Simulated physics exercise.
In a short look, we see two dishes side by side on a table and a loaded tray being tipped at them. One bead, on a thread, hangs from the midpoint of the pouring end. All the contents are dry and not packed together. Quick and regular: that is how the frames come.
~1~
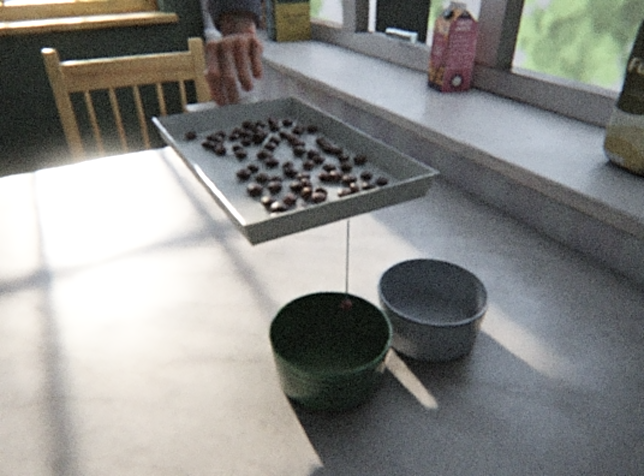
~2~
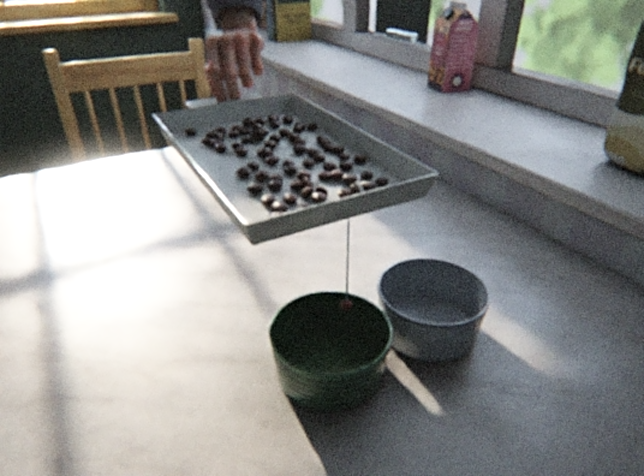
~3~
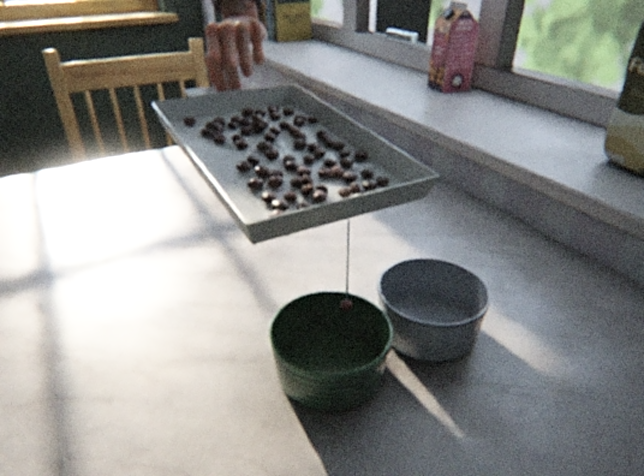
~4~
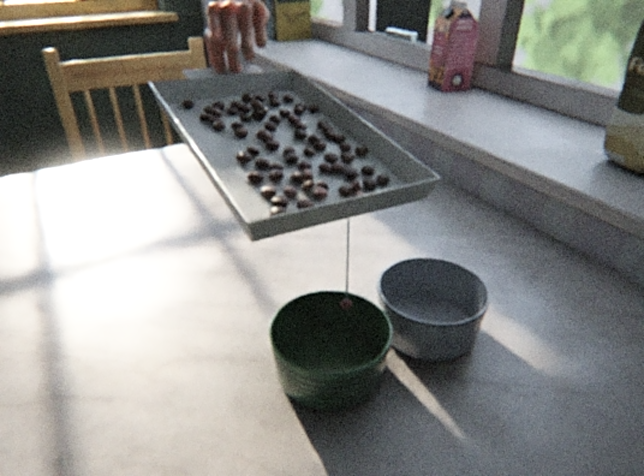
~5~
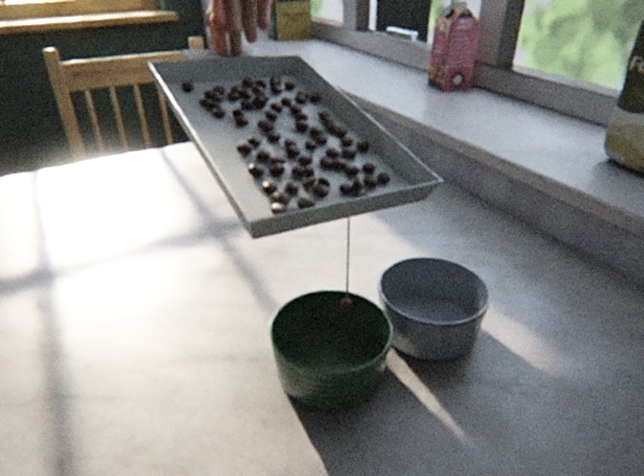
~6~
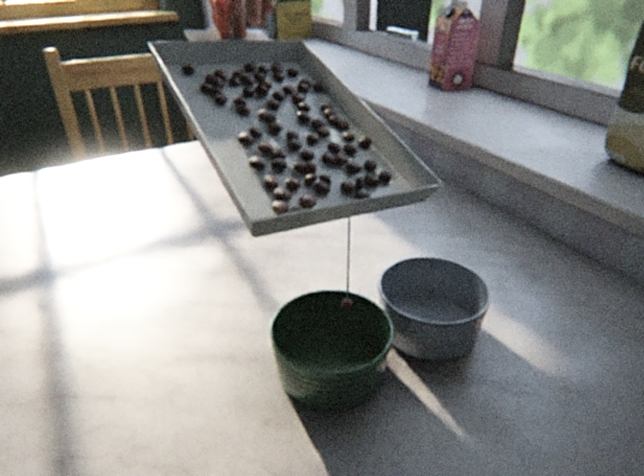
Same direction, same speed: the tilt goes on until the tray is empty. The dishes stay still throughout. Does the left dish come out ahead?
No - I'd say most of it lands in the right one, honestly.
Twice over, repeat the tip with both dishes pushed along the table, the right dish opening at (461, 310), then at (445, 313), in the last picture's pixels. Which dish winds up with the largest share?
Try 1 - the dish at right; try 2 - the dish at right.
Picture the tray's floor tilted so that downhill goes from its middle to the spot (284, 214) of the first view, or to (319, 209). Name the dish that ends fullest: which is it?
First case: The dish at left. Second case: The dish at left.
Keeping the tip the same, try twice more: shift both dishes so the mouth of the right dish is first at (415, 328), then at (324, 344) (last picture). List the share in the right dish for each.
In order, 80 % and 10 %.
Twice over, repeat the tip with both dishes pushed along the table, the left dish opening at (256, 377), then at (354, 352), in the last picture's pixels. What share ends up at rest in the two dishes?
Around 60 percent the first time, around 90 percent the second.
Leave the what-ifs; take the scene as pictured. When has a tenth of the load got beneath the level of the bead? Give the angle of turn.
That would be about 80 degrees from level.
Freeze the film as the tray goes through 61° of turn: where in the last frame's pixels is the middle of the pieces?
Somewhere about pixel (381, 177).
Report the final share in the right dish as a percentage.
About 60 in every hundred pieces.
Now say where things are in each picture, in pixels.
In the first picture, corners of the pouring end near (250, 218) and (427, 172), level; middle of the load near (272, 162), flat chocolate drops; left dish near (363, 386); right dish near (468, 337); bead on its thread near (346, 306).
In the second picture, corners of the pouring end near (251, 218) and (428, 172), level; middle of the load near (272, 160).
In the third picture, corners of the pouring end near (252, 217) and (429, 174), tipped barely, lowest at the right corner; middle of the load near (272, 154).
In the fourth picture, corners of the pouring end near (253, 216) and (430, 176), tipped a little, lowest at the right corner; middle of the load near (273, 145).
In the fifth picture, corners of the pouring end near (255, 214) and (432, 178), tipped a little, lowest at the right corner; middle of the load near (274, 136).
In the sixth picture, corners of the pouring end near (257, 214) and (433, 180), tipped clearly, lowest at the right corner; middle of the load near (276, 127); left dish near (364, 385); right dish near (469, 336).
Shortly afterwards, tray tipped steeply; the whole lot on the tray.
Next, tray tipped past a quarter turn; near half on the tray; near a quarter in the right dish; a little outside both; a little in the air.
Some moments later, tray tipped past a quarter turn; a little in the left dish; near two thirds in the right dish; near a third outside both.
In the end, tray tipped past a quarter turn; a little in the left dish; near two thirds in the right dish; near a third outside both.
